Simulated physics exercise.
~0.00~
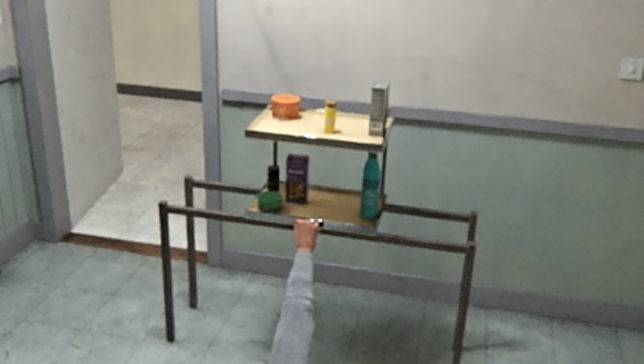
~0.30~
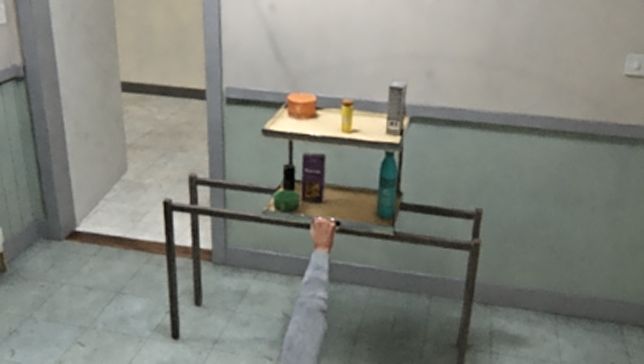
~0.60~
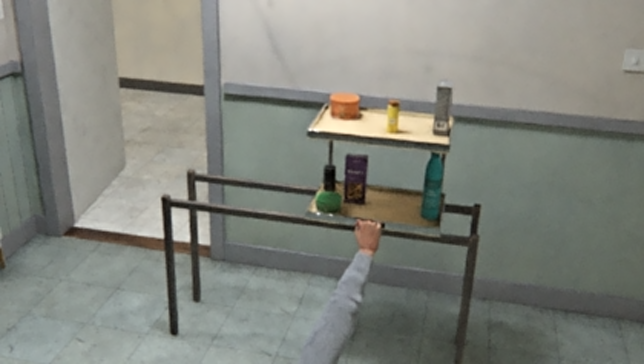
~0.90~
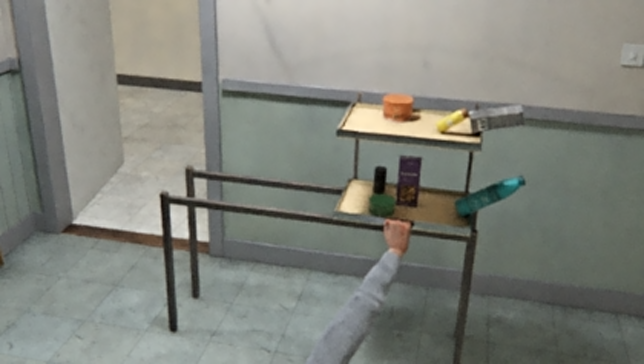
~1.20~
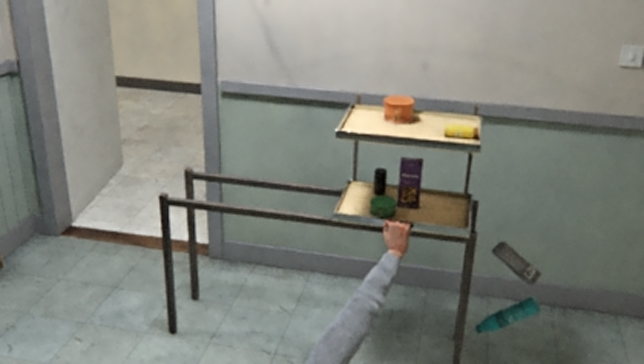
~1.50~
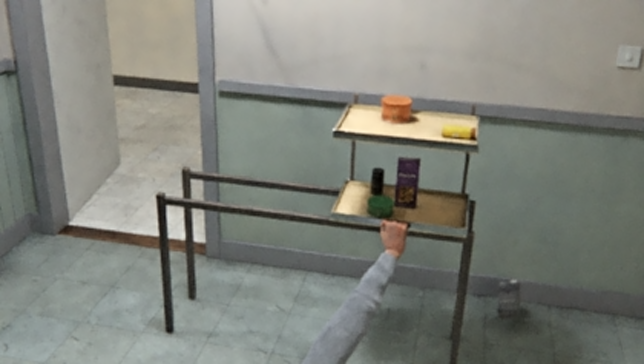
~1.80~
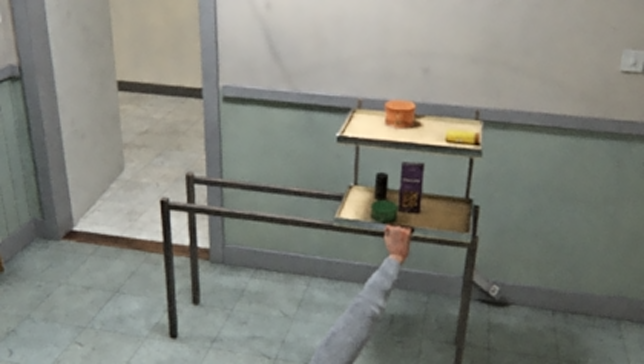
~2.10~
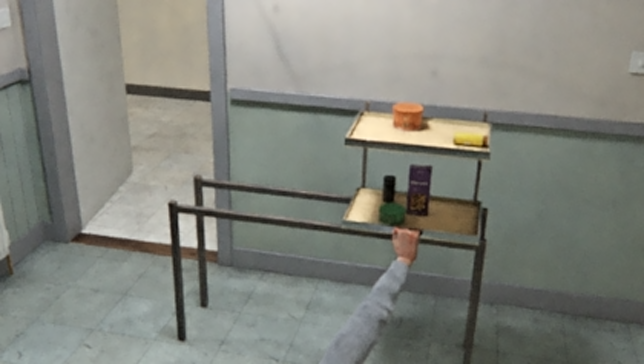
The clip shows a hand pushing a two-level tray of containers rightward along metal rails until it stops; the turquoise bottle and grey packet topple off the right side, the yellow shaker tips over and stays, and the other items remain aboard.
